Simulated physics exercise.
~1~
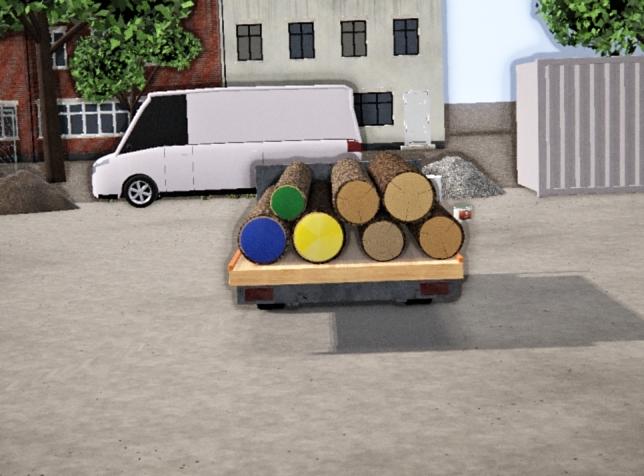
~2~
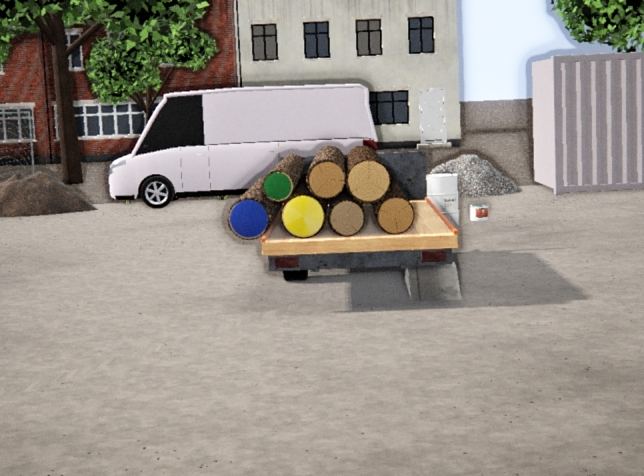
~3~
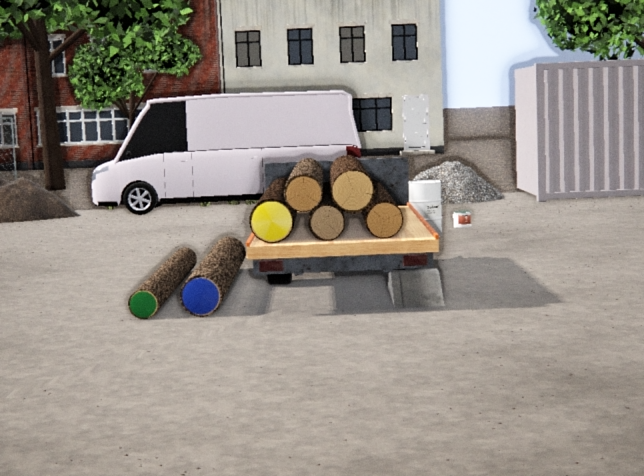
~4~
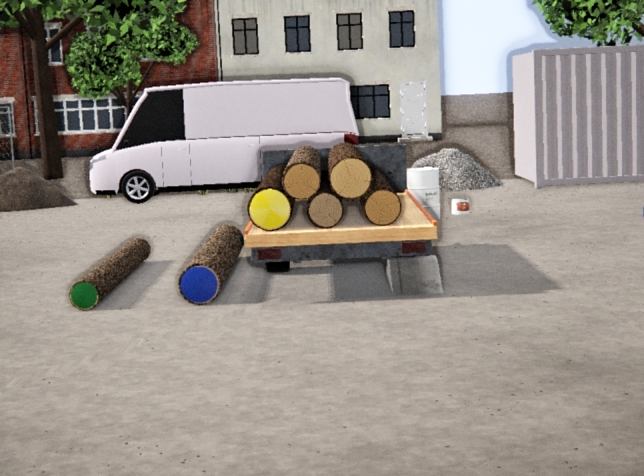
The video shows a low trailer stacked with logs, seen from behind, tilting left as its right wheel rides over a hump, so the blue-ended log and then the green-ended one drop off the left side and end up on the ground, while the yellow-ended log stays aboard.
